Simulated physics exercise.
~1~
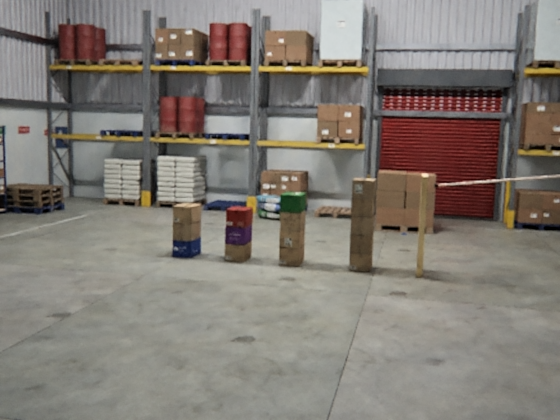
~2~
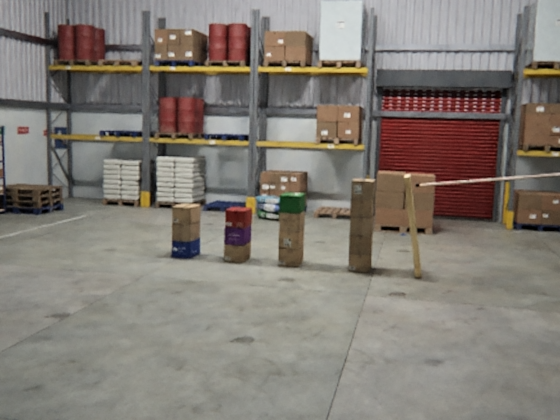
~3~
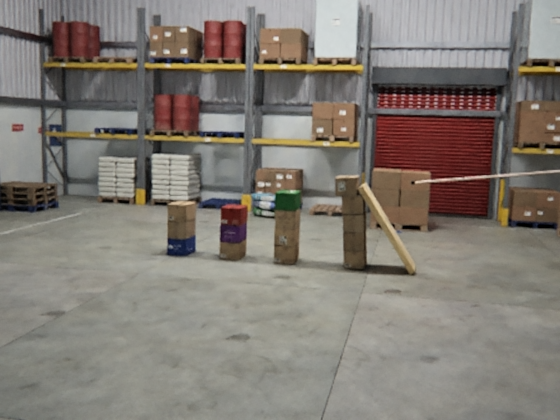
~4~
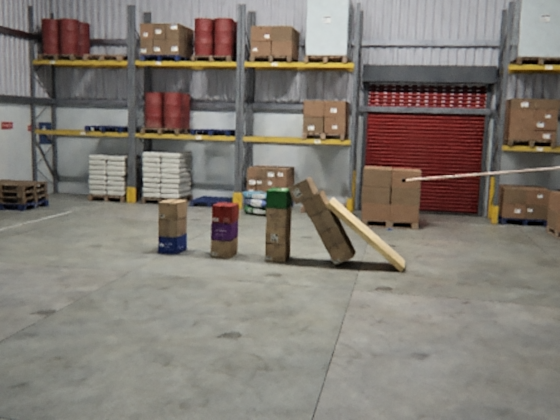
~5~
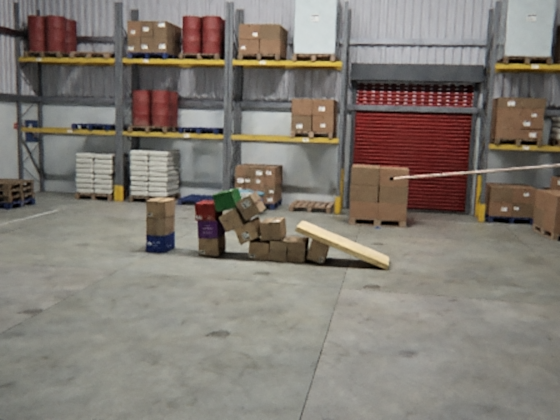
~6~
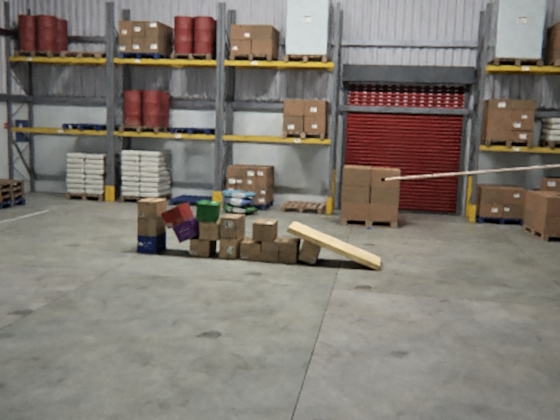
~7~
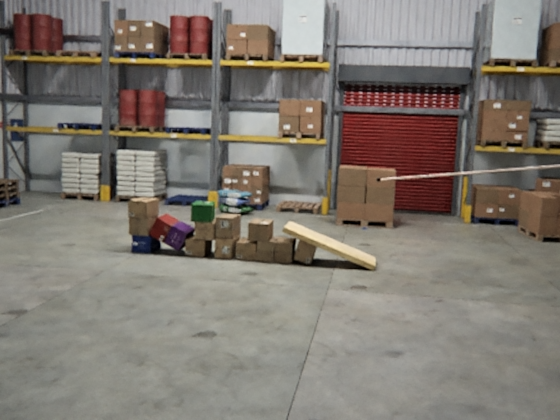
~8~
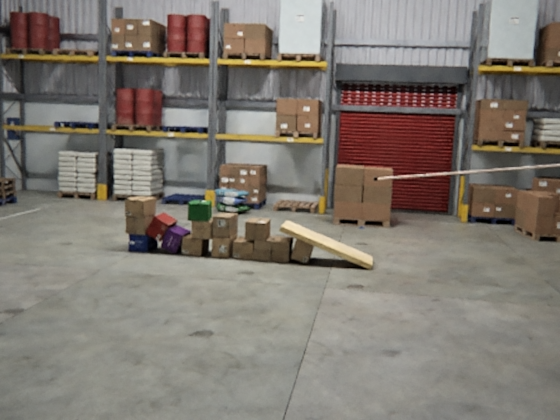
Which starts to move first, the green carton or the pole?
The pole starts to move first, pushing the board, and the green carton only shifts later, when the tallest pile topples into its pile.
